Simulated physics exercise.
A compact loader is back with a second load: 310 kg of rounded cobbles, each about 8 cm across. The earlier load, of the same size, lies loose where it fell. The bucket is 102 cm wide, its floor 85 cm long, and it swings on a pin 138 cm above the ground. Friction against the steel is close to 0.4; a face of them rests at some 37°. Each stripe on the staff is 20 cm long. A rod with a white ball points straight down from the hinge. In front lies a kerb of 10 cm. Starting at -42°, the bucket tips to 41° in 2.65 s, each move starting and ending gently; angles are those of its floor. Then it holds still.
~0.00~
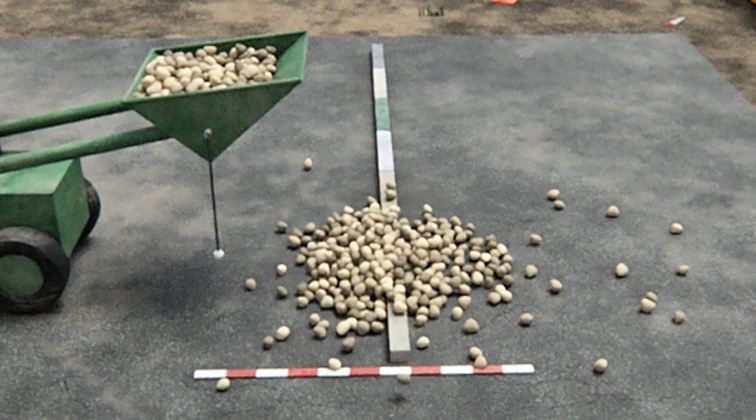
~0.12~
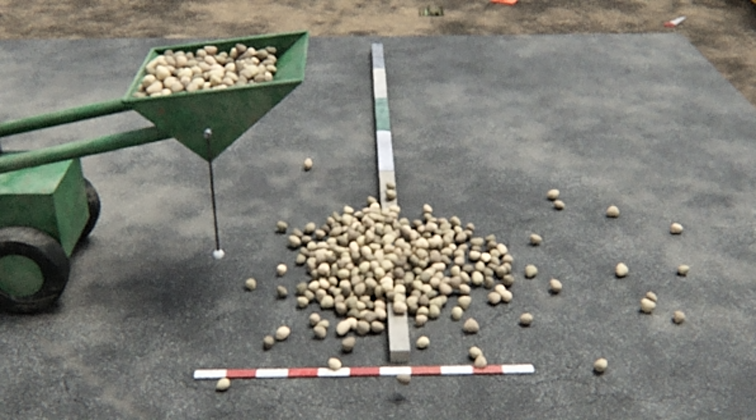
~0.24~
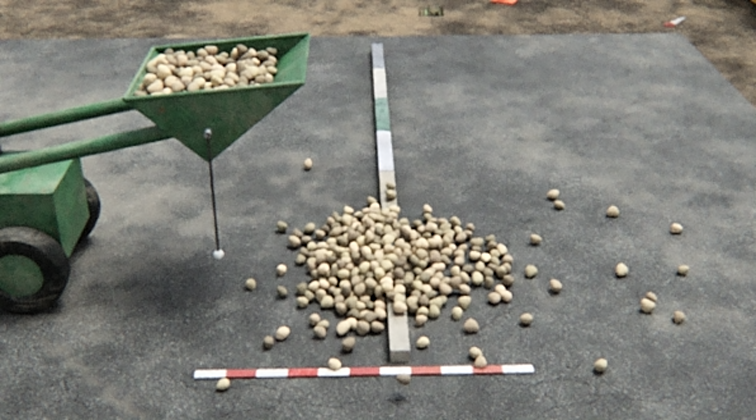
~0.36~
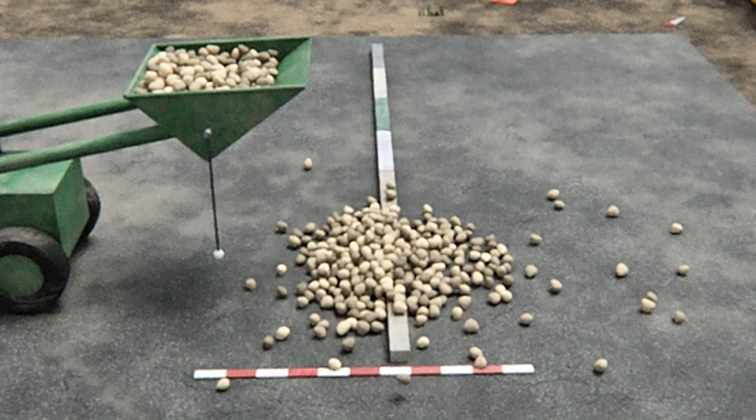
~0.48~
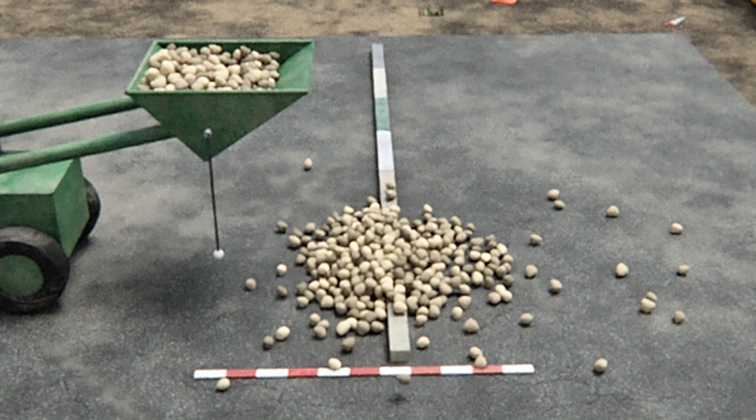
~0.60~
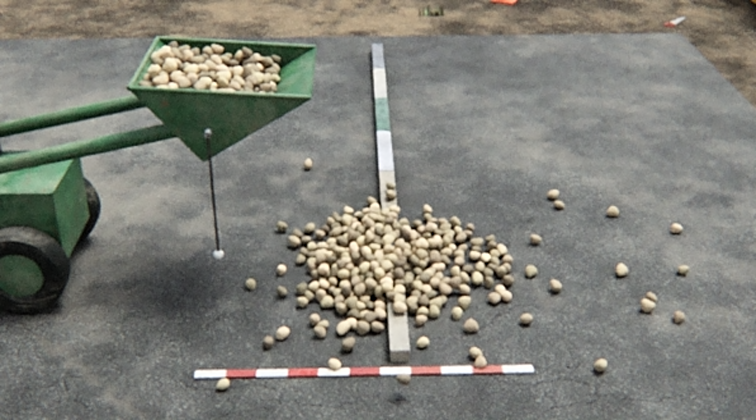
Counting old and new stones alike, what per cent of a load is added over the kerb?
Roughly 12 per cent of a load more.
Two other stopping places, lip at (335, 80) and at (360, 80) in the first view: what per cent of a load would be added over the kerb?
First some 40, then 65 per cent.
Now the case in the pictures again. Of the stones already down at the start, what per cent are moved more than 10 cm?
About 10 per cent.
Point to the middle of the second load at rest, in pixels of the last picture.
Around (342, 255).
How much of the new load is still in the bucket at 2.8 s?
Roughly 5 per cent is still inside.
After 2.0 s the floor is at 28°; in per cent of one load, 91 in the bucket, 76 on this side of the kerb, 33 over the kerb; the foremost stones are at (639, 260).
After 2.8 s the floor is at 41°; in per cent of one load, 3 in the bucket, 158 on this side of the kerb, 39 over the kerb; the foremost stones are at (639, 260).
After 3.1 s the floor is at 41°; in per cent of one load, 0 in the bucket, 156 on this side of the kerb, 44 over the kerb; the foremost stones are at (639, 260).
After 5.7 s the floor is at 41°; in per cent of one load, 0 in the bucket, 154 on this side of the kerb, 46 over the kerb; the foremost stones are at (639, 260). Net gain over the kerb, 12.
